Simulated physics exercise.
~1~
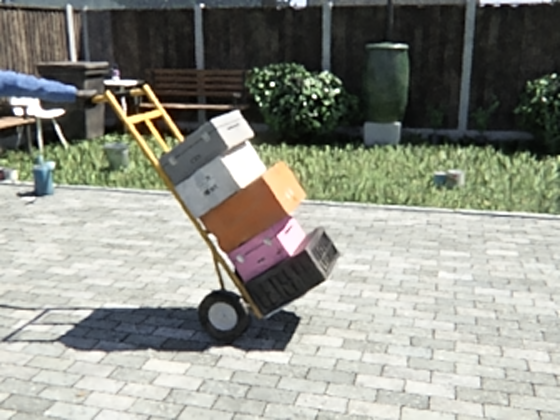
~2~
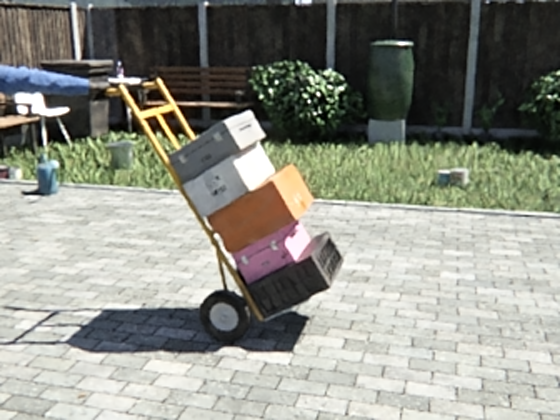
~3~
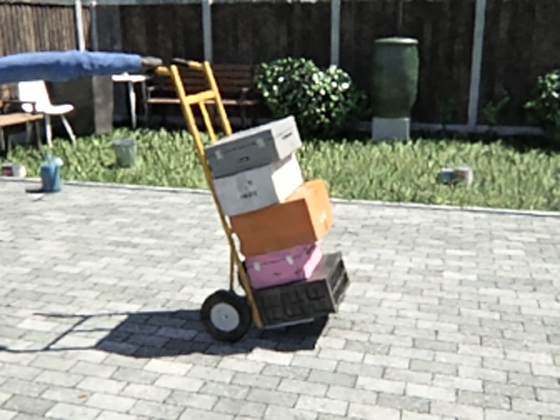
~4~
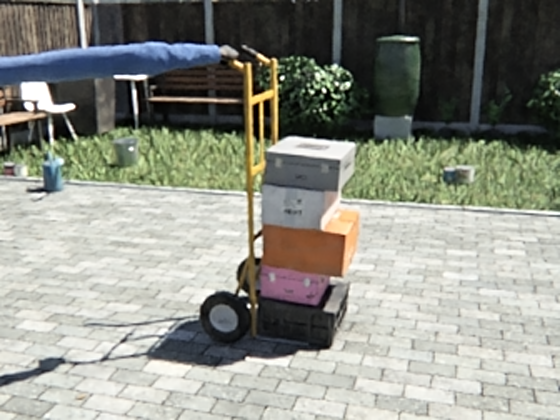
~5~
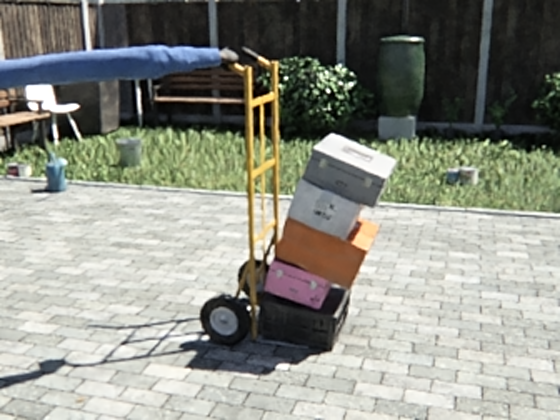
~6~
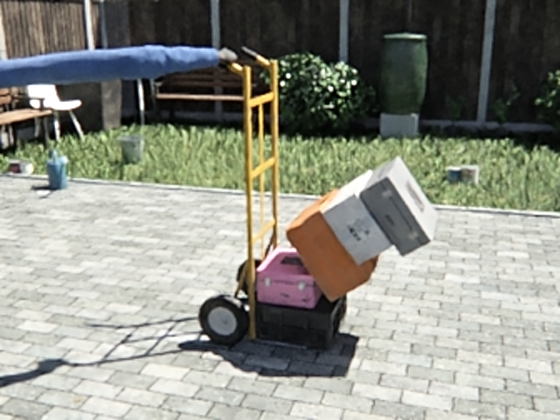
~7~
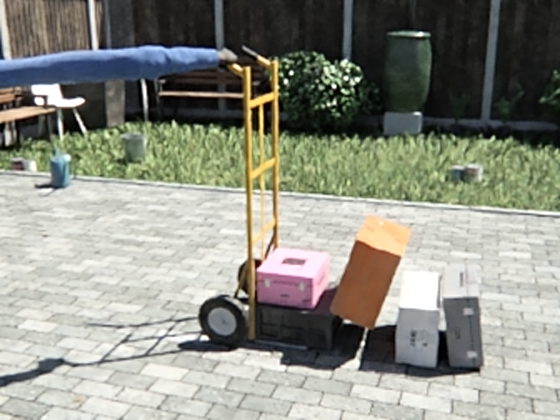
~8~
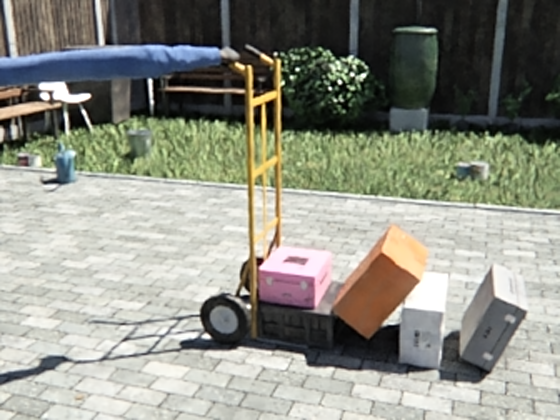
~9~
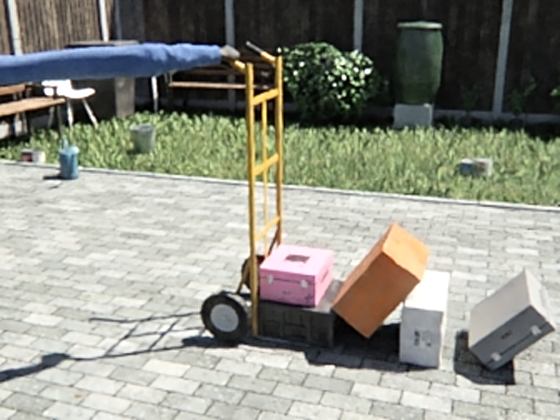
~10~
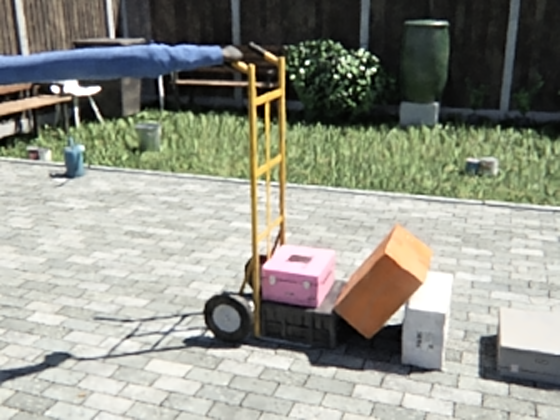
At the start, a blue-sleeved arm at the left holds a yellow hand truck tilted back on a sunny paved yard, stacked with a black crate, pink toolbox, orange parcel, white box and grey toolbox. The truck swings forward until it stands upright, its plate stopping at the ground. The upper boxes keep going, leaning right and toppling off together. The white box and grey toolbox land on end, then the grey one tips farther away. Finally, it lies flat at the right, the orange parcel leans between crate and white box, and the pink toolbox remains on the crate.
